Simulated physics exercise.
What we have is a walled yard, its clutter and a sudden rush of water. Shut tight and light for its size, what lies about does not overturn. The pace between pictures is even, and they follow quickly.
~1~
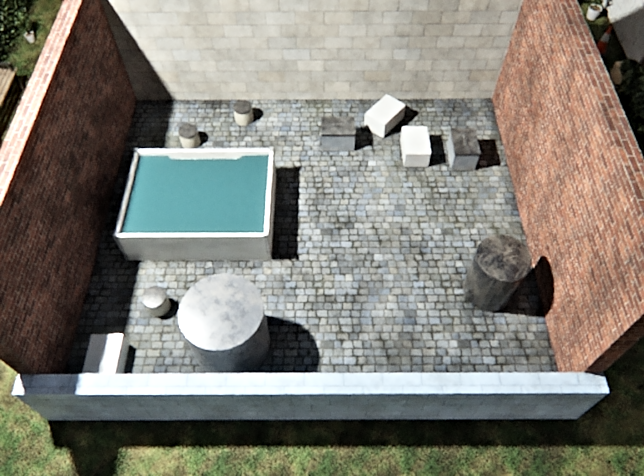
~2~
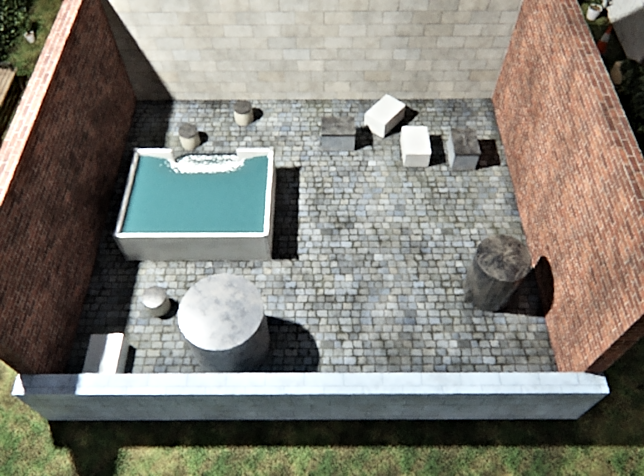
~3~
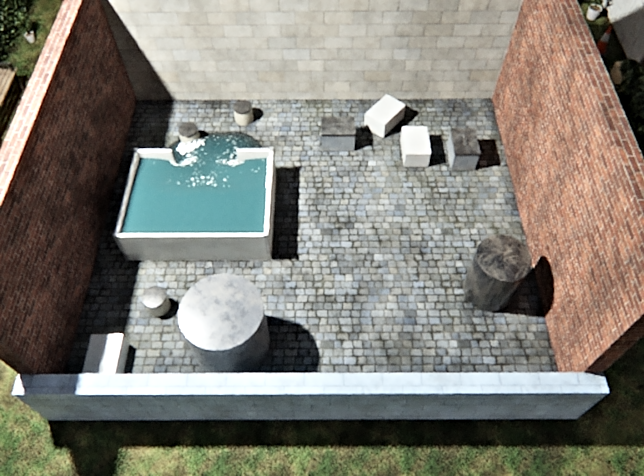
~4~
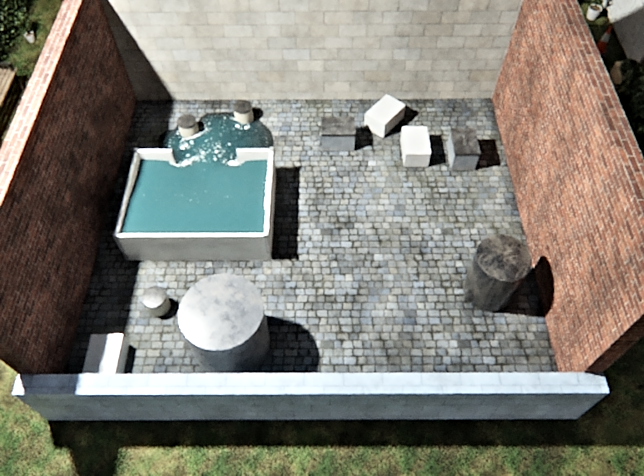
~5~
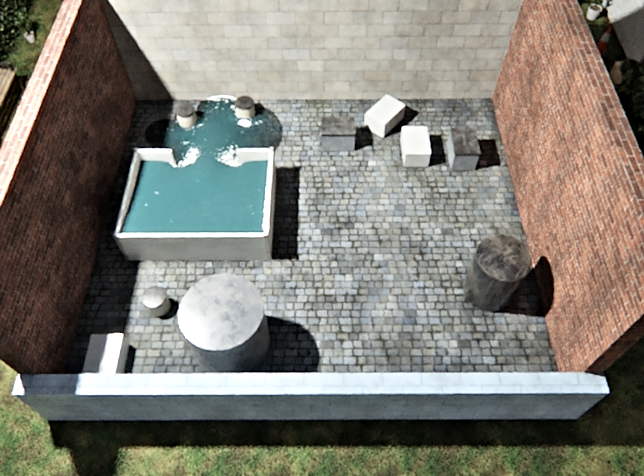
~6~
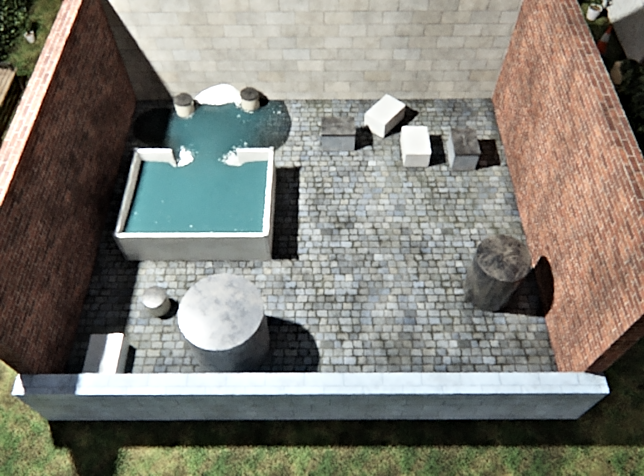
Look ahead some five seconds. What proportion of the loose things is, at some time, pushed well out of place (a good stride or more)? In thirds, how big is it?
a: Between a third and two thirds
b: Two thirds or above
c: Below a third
Two thirds or above (b).
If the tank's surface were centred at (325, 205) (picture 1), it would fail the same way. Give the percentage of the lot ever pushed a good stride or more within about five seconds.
My answer would be about 60 in a hundred.
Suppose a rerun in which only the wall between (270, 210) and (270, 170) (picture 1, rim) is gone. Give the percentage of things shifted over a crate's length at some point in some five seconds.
20 per cent or thereabouts.
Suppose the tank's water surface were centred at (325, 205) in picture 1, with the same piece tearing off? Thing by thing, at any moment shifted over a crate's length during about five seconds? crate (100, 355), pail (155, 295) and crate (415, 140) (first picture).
Object by object, in turn: Lingered near its place, lingered near its place, lingered near its place.
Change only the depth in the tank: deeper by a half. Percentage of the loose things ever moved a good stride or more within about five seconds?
My figure is 90 percent.
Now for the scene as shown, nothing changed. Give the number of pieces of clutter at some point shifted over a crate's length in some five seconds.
6 in all.
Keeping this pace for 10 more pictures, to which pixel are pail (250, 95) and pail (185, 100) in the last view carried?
Estimated positions: (365, 119) and (142, 147), approximately.
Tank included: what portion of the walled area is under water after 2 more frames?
I'd call it close to 20 per cent.
A moment on, 2 of 8 are well off their spots; 2 afloat.
Next, 2 of 8 are well off their spots; 1 afloat.
Later, 2 of 8 are well off their spots; 2 afloat.
In the end, 6 of 8 are well off their spots, and 6 have been at some point; 2 afloat.
